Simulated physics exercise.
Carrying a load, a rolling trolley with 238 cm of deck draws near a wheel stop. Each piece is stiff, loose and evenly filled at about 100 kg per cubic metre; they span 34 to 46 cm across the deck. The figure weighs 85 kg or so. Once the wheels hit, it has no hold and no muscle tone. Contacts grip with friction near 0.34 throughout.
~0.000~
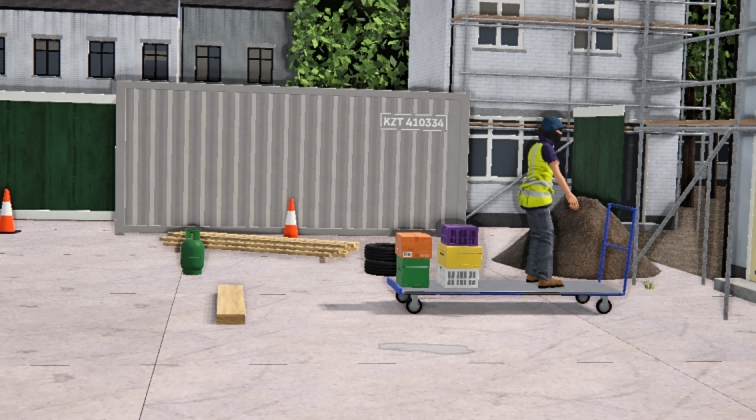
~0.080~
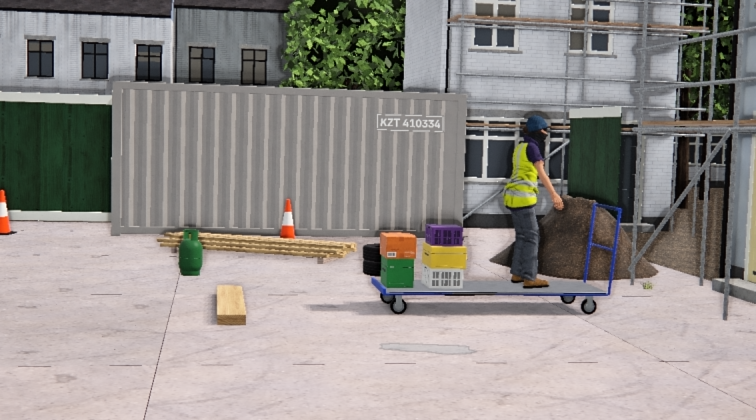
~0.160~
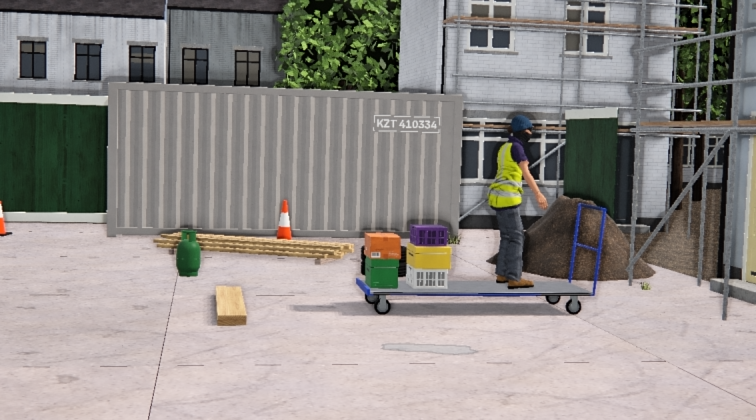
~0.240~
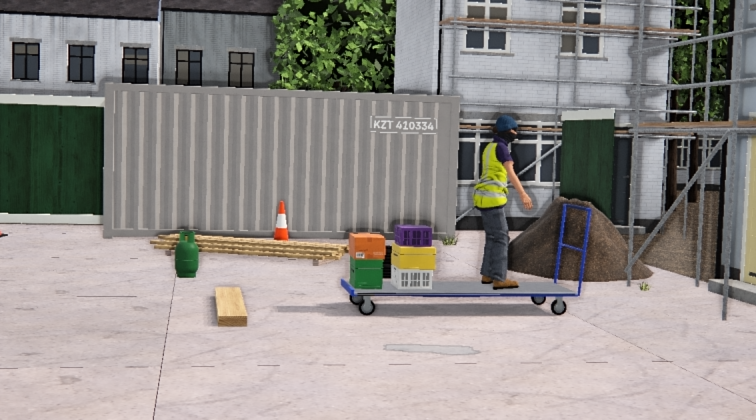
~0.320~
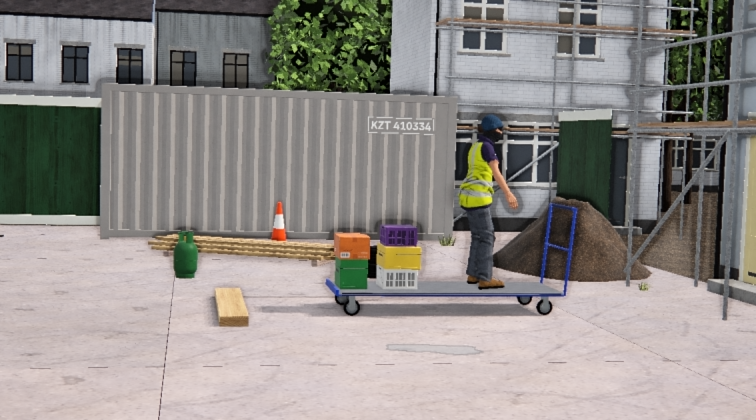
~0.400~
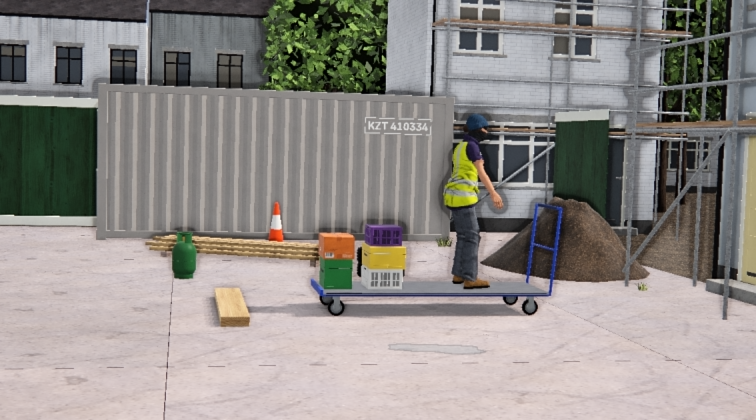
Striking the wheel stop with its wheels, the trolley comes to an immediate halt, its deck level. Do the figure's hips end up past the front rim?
My bet is it does not get over the edge.
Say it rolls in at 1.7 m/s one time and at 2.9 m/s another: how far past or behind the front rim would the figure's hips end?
Near 70 cm behind in one run and near 100 cm past in the other, in that order.
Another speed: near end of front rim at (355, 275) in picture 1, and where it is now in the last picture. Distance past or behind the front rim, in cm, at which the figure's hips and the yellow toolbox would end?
The hips would end 80 cm behind the front rim, and the yellow item 40 cm behind it.
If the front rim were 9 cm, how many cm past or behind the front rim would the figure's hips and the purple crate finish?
In that setup the hips stop 80 cm short of the front rim, while the purple item goes 70 cm past.
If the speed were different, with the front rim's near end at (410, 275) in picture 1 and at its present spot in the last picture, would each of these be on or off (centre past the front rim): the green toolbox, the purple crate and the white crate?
Green - dropped, purple - dropped, white - kept.
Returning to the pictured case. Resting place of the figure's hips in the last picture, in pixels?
Resting point approx. (317, 278).
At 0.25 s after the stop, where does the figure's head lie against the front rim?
At that moment it sits around 120 cm behind the rim.
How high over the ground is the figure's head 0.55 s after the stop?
Height: Approx. 130 cm above ground.
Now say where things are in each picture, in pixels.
In the first picture, hips (535, 198), green toolbox (413, 271), rim corner (401, 291); 165 cm still to roll.
In the second picture, hips (520, 198), green toolbox (397, 271), rim corner (385, 291); 149 cm still to roll.
In the third picture, hips (505, 198), green toolbox (382, 271), rim corner (369, 292); 132 cm still to roll.
In the fourth picture, hips (490, 198), green toolbox (366, 272), rim corner (353, 292); 115 cm still to roll.
In the fifth picture, hips (475, 198), green toolbox (351, 272), rim corner (338, 292); 99 cm still to roll.
In the sixth picture, hips (461, 197), green toolbox (336, 272), rim corner (322, 292); 82 cm still to roll. Speed about 2.1 m/s.
Impact comes at 0.79 s.
After 1.34 s the figure's hips are 71 cm behind the rim, near (306, 232) in the last picture's view.
After 1.79 s the figure's hips are 81 cm behind the rim, near (315, 270) in the last picture's view.
Final state at 3.5 s, past the rim, purple crate and orange parcel; behind it, yellow toolbox, white crate, green toolbox and the figure's hips.
